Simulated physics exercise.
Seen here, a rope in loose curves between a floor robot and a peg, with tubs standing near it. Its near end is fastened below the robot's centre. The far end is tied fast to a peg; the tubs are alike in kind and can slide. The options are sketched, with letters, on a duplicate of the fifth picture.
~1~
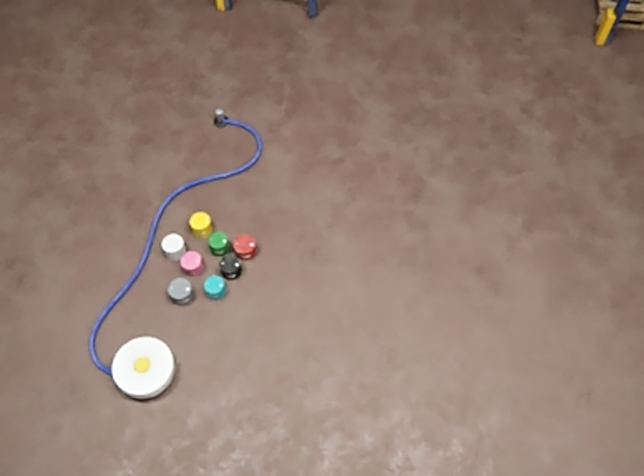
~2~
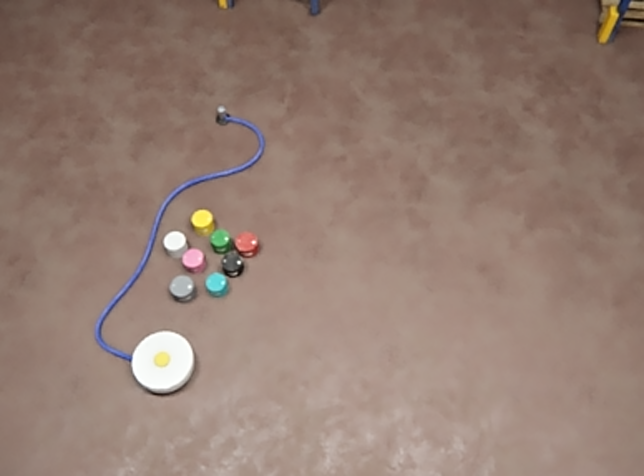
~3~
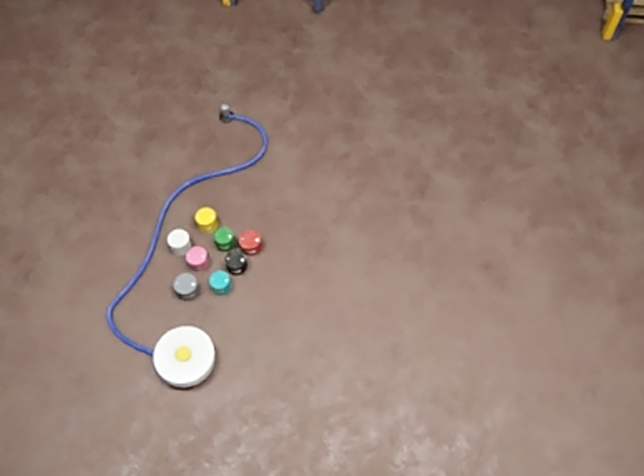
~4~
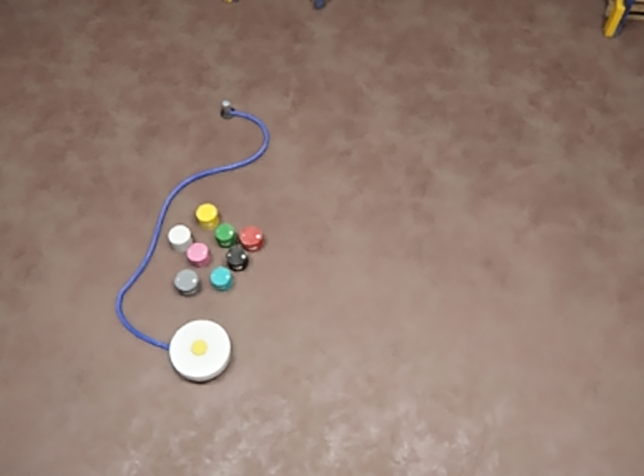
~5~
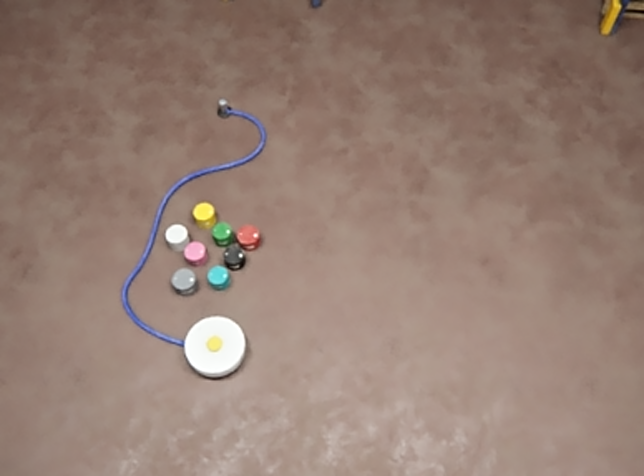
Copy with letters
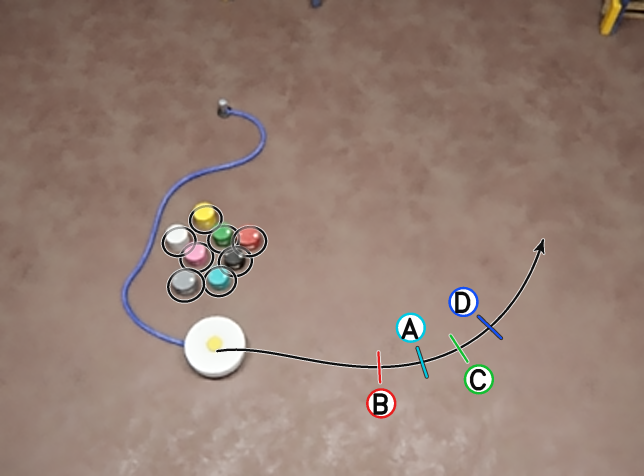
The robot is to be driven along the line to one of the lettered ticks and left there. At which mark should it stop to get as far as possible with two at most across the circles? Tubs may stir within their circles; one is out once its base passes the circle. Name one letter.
It can go as far as B.
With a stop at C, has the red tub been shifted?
By then, yes.
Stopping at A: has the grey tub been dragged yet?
Yes.
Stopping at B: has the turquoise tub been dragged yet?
By then, no.
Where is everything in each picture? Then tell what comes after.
In the first frame, pink tub (192, 264); green tub (219, 245); yellow tub (201, 225).
In the second frame, robot (164, 363); white tub (176, 245).
In the third frame, robot (185, 358); turquoise tub (221, 283).
In the fourth frame, robot (201, 351); grey tub (188, 283).
In the fifth frame, robot (216, 347); pink tub (196, 255); green tub (223, 235); yellow tub (205, 216).
On the marked copy, A at (422, 362); B at (379, 367); C at (459, 349); D at (490, 327); the route from (217, 351) via (427, 361) to (543, 240).
Following B. Soon after the start, robot (274, 350).
Later, robot (331, 360).
In the end, robot (380, 364); grey tub (197, 276); one over the rings.
As for the rest, A has five over the rings; C has eight over the rings; D has eight over the rings.
